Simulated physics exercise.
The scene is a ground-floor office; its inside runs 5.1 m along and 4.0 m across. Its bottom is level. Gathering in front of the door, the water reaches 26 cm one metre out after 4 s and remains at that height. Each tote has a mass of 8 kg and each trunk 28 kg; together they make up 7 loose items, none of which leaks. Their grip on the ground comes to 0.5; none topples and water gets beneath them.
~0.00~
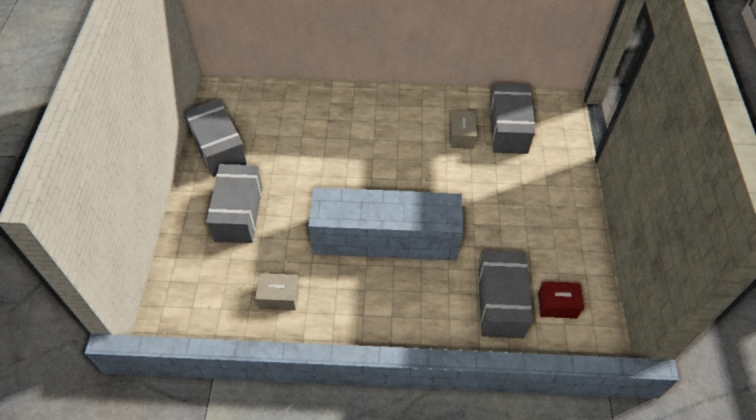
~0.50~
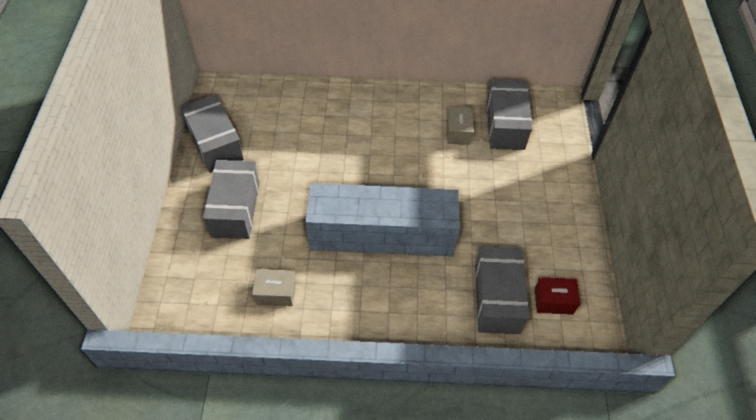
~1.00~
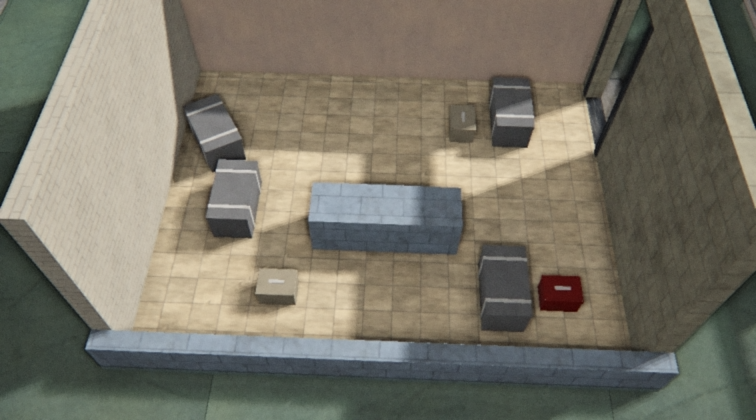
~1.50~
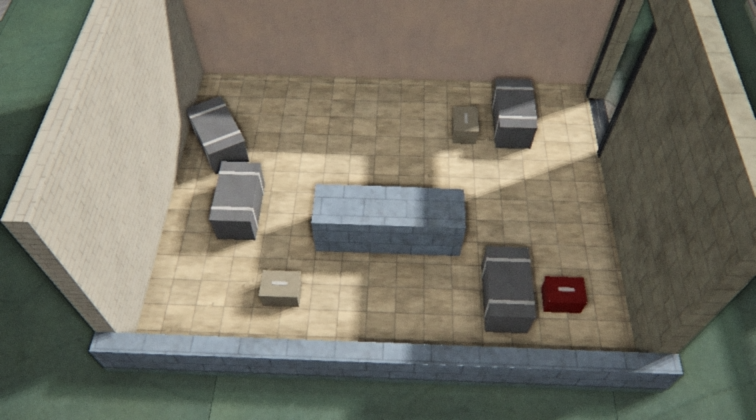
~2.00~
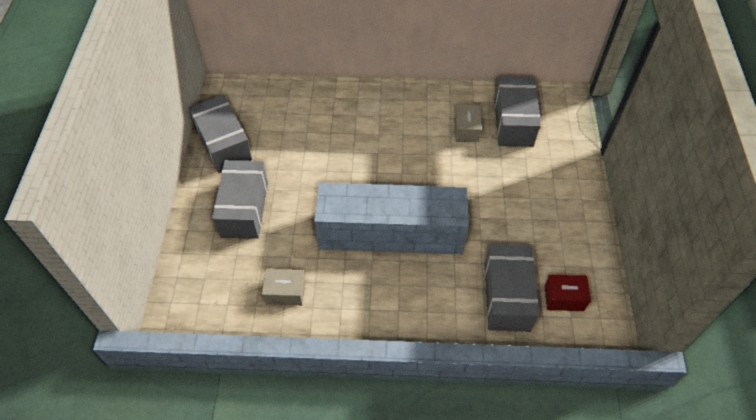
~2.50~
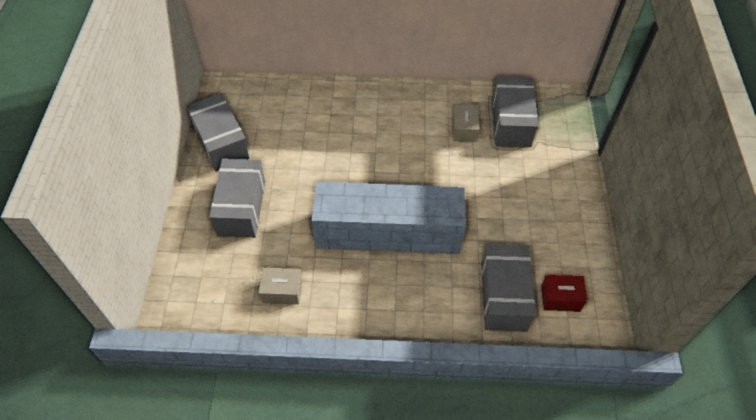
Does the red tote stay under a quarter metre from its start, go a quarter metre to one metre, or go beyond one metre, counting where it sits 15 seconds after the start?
It's set to drift part of a metre.
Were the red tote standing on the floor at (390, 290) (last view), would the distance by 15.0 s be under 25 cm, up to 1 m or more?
Result: It drifts a great deal.
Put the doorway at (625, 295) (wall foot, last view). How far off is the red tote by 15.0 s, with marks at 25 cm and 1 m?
The red tote would go a long distance.
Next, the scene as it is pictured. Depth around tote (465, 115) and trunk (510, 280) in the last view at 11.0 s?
Depths: Near 10 cm, then near 3 cm.
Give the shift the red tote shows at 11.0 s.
I'd guess some 0 cm by then.
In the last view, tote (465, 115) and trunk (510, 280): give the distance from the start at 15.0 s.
200 cm, 80 cm.
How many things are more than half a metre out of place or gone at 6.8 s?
By my reckoning, 2.
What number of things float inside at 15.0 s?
Count: 7.
After 3.5 s the red tote is near (566, 288), 0.0 m from its start, aground; 0 afloat.
After 6.8 s the red tote is near (566, 288), 0.0 m from its start, aground; 0 afloat.
After 11.0 s the red tote is near (566, 288), 0.0 m from its start, aground; 5 afloat.
After 15.0 s the red tote is near (609, 258), 0.6 m from its start, afloat; 7 afloat.
